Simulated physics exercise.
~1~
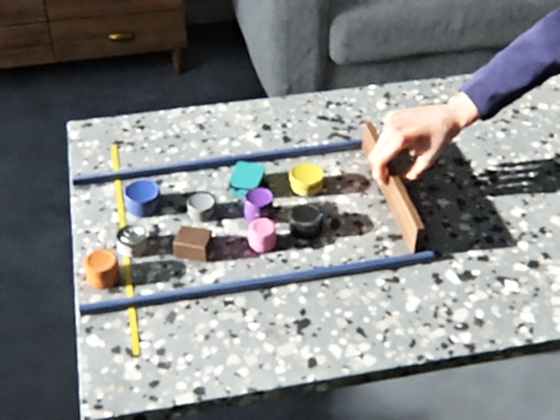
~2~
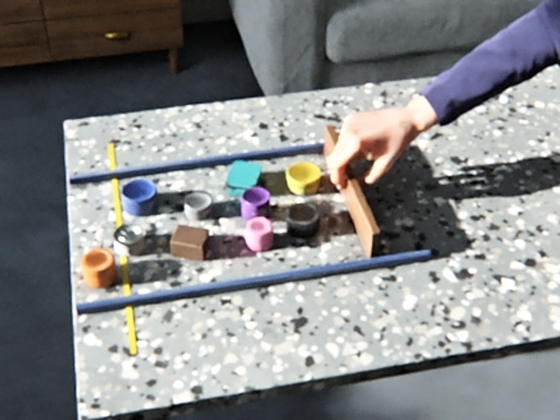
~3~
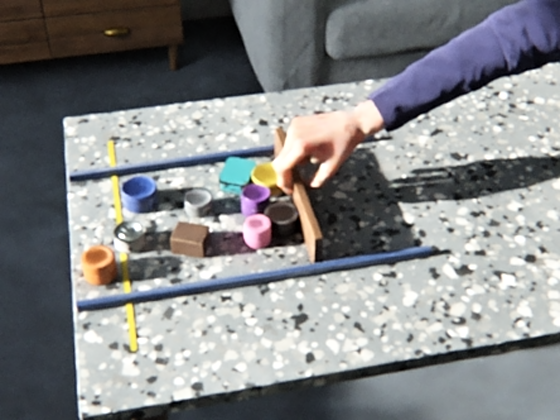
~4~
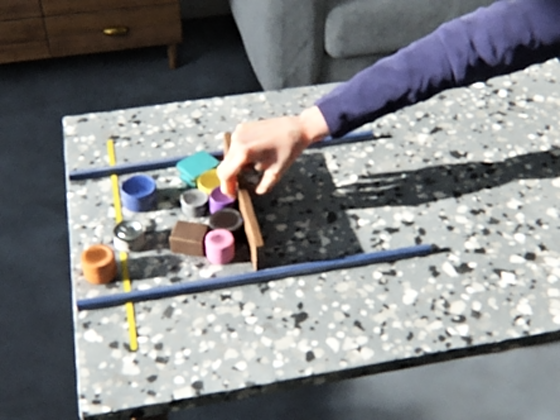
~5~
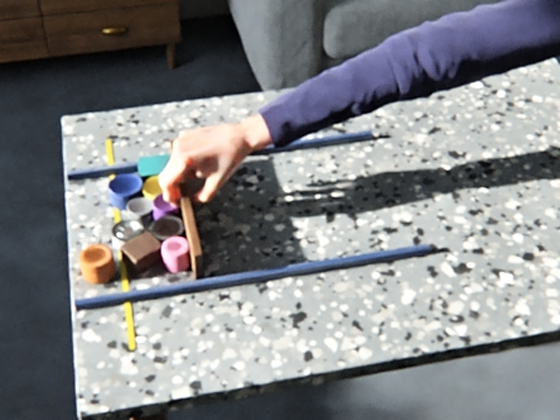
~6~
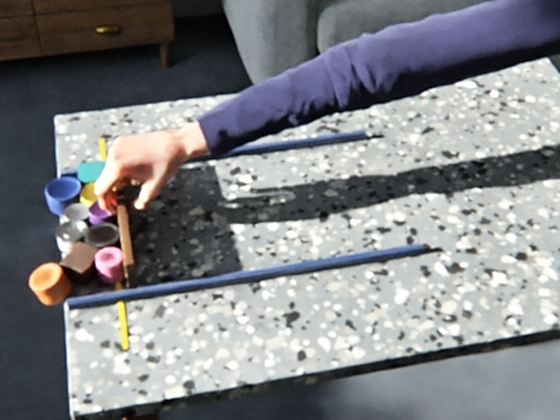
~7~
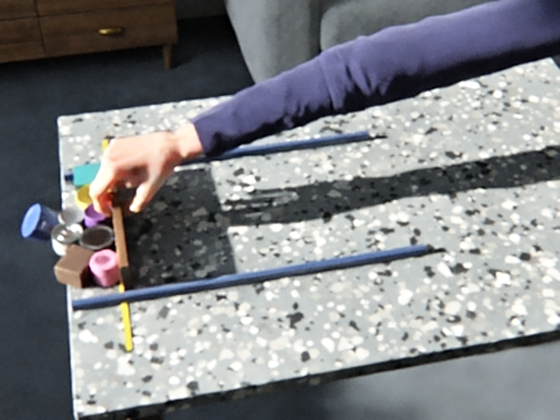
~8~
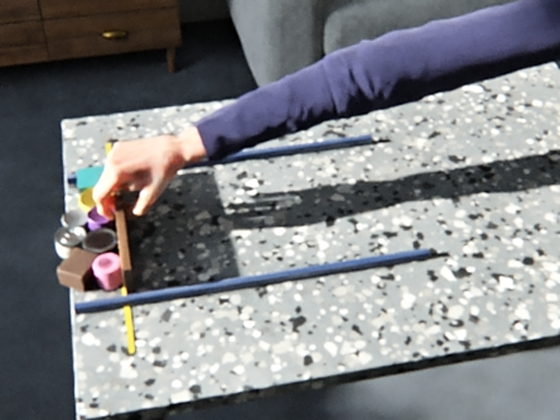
To begin with, a hand holds an upright wooden board at the right of a speckled tabletop, with small colourful tubs, lids and a brown block scattered between two blue rails. The hand slides the board left, reaching the yellow tin and black lid first and gathering them toward the others. The pieces bunch together and are pushed across the yellow tape near the table's left edge. As the board reaches the tape, the orange piece goes over the edge, and then the blue tub tips and drops too. The board stops there, with the remaining pieces crowded at the rim.
